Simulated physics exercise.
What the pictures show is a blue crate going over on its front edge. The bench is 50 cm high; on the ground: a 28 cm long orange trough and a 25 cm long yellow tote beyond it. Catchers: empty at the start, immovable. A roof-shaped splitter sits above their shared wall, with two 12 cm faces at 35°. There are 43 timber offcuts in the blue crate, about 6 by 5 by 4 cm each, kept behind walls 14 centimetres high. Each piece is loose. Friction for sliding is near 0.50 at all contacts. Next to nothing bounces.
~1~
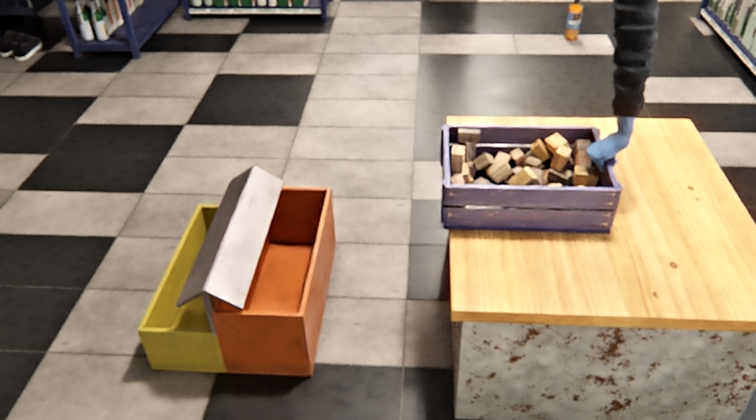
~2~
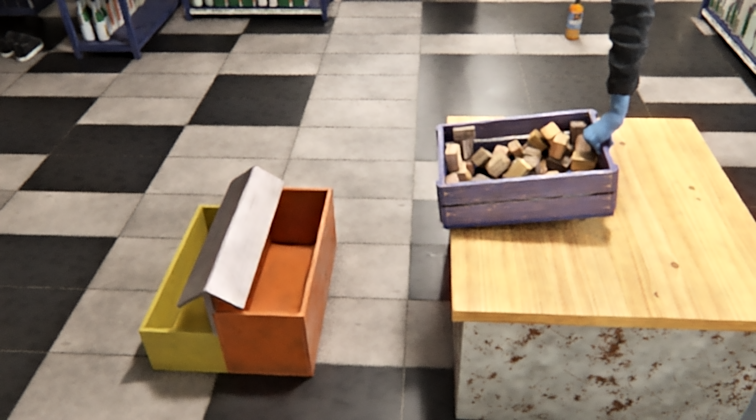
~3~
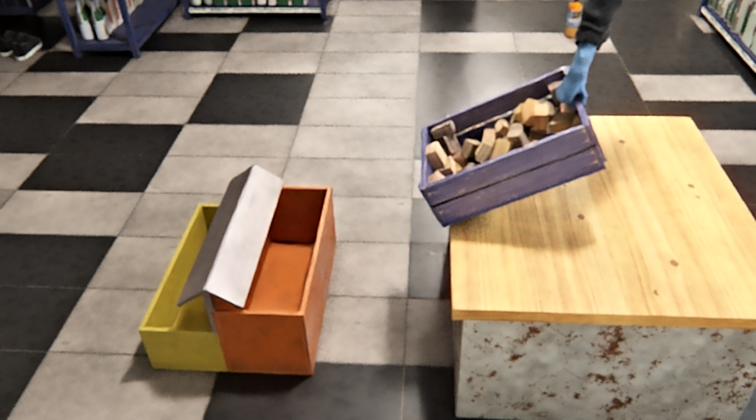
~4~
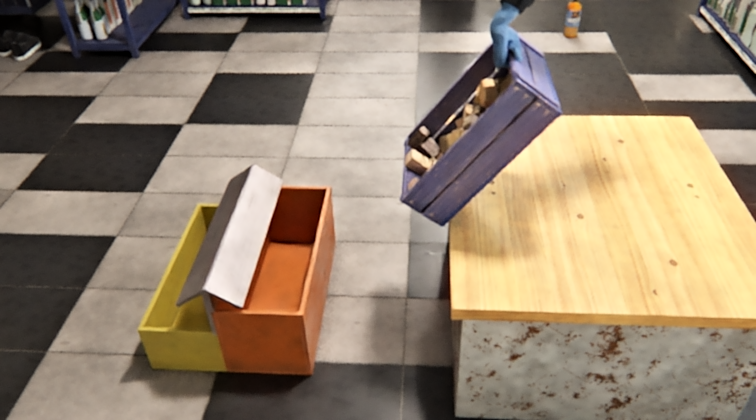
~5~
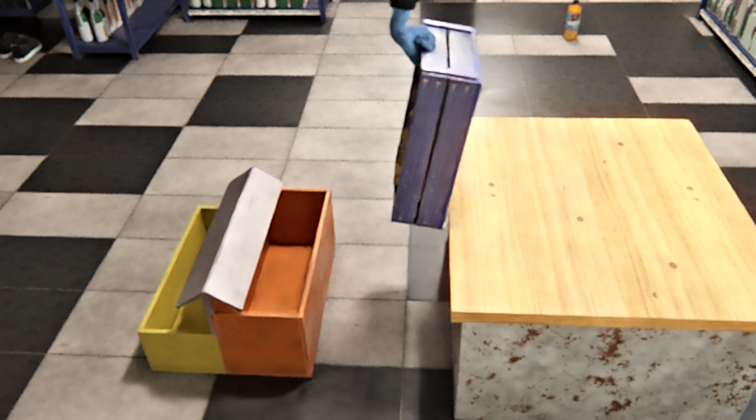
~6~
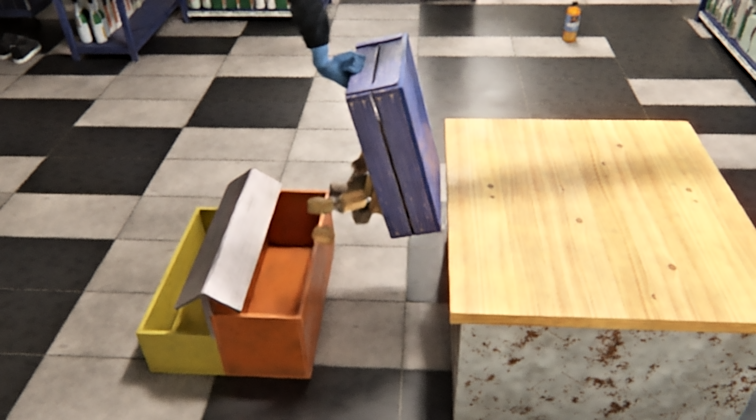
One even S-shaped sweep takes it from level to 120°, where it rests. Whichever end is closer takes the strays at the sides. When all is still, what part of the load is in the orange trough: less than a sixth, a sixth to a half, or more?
Looks like short of one in six ends up there.
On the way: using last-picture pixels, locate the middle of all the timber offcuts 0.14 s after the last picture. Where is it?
Centre: About (380, 203).
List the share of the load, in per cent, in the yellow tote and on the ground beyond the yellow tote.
0 and 0 %.
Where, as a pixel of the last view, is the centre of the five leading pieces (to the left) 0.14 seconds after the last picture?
Their centre is around (305, 261).
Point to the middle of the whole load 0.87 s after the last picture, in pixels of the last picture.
Somewhere around (351, 302) in pixels.
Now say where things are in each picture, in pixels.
In the first frame (we follow the rim corner now nearest the camera), blue crate at (615, 189); orange trough at (299, 314); tilt 0°; nothing out yet.
In the second frame, blue crate at (612, 171); tilt 8°.
In the third frame, blue crate at (583, 125); tilt 27°.
In the fourth frame, blue crate at (514, 83); tilt 53°.
In the fifth frame, blue crate at (421, 77); tilt 80°.
In the sixth frame, blue crate at (347, 102); orange trough at (298, 317); tilt 103°; 11 out, the lowest offcut at (324, 235).
Then, 0.14 s after the last picture, tilt 114°; 22 still in the blue crate, 2 in the orange trough and 19 in the air.
Then, 0.31 s after the last picture, tilt 120°; 10 still in the blue crate, 2 in the orange trough, 17 on the ground short of the orange trough and 14 in the air.
Then, 0.56 s after the last picture, tilt 120°; 3 still in the blue crate, 2 in the orange trough, 30 on the ground short of the orange trough and 8 in the air.
Final count (0.87 s after the last picture), 2 in the orange trough and 41 on the ground short of the orange trough. Asked share, 2 of 43, 5 per cent.
